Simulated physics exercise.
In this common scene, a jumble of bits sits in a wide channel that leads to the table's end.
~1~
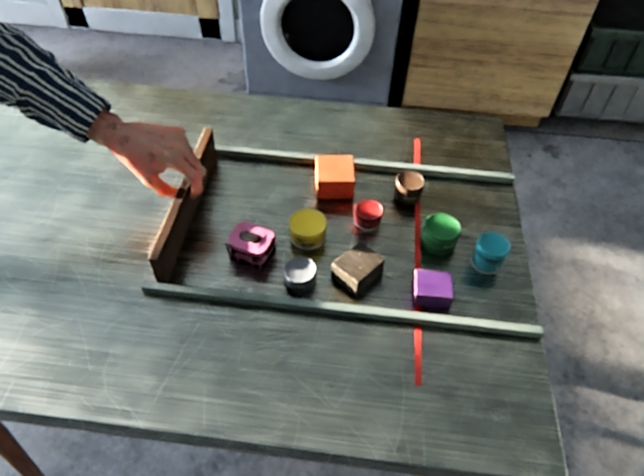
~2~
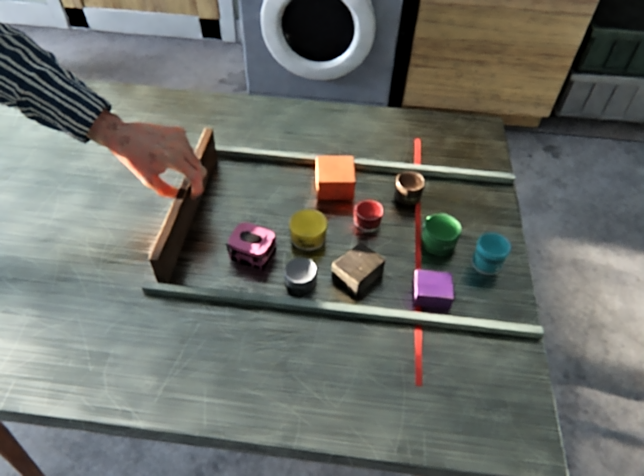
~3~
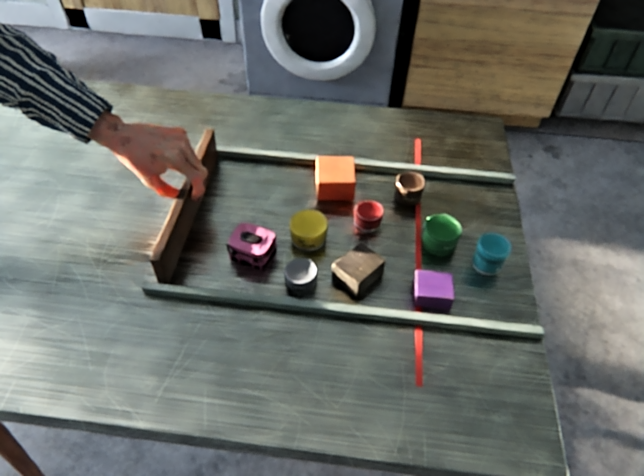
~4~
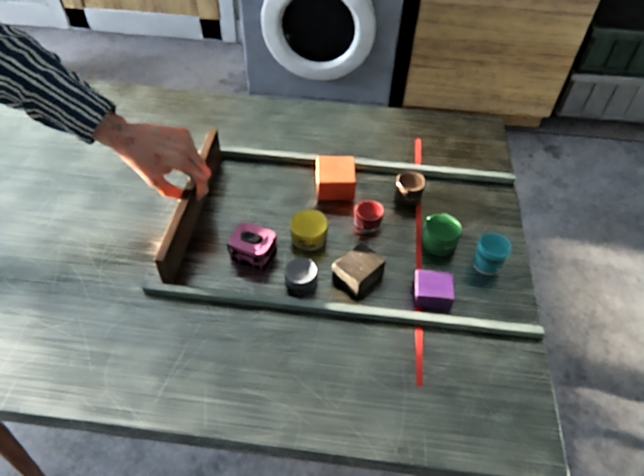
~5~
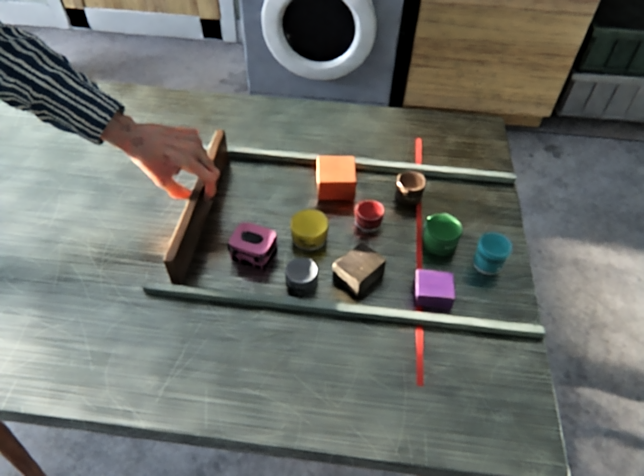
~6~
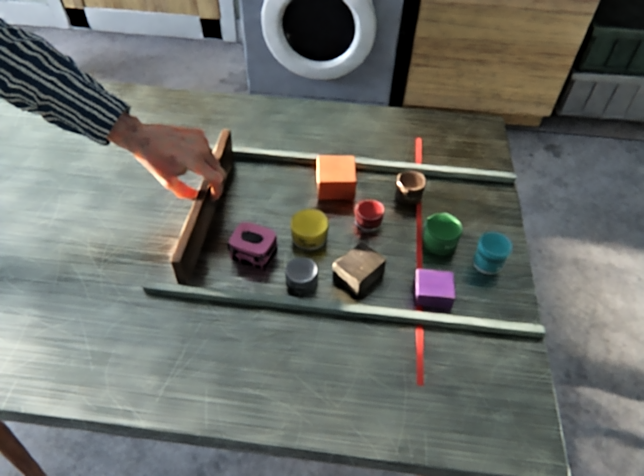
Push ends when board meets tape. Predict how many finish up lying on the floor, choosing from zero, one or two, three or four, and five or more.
My prediction is zero.
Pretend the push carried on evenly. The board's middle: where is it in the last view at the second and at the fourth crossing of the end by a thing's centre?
For the first, roughly (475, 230); for the next, roughly (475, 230).
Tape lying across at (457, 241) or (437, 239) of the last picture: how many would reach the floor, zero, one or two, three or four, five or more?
Falls: Just one or two; none.
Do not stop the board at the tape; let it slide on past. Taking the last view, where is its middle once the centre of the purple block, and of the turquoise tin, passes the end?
Around (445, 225), then around (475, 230).
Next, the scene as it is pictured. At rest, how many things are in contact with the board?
Well, it touches 4.
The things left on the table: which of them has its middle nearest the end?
The answer is the purple block.
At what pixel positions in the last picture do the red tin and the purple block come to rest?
The red tin comes to rest close to (450, 216), while the purple block rests close to (512, 304).
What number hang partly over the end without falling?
0 is the number.
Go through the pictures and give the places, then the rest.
Turquoise tin (490, 253); green tub (440, 234); purple block (432, 289); board (187, 200); tape (418, 237), in the first picture.
Green tub (441, 235); black block (358, 269), in the second picture.
Purple block (433, 290); orange block (335, 178), in the third picture.
Turquoise tin (491, 254); brown tub (410, 189), in the fourth picture.
Green tub (442, 235); red tin (369, 216), in the fifth picture.
Turquoise tin (492, 253); green tub (442, 234); purple block (434, 289); board (207, 202); tape (419, 237), in the sixth picture.
Soon after, none off yet; turquoise tin at rest near (492, 253); green tub at rest near (442, 234); purple block at rest near (434, 289).
After that, none off yet; turquoise tin at rest near (492, 253); green tub at rest near (442, 234); purple block moving near (439, 290).
In the end, the number that fall off is zero.
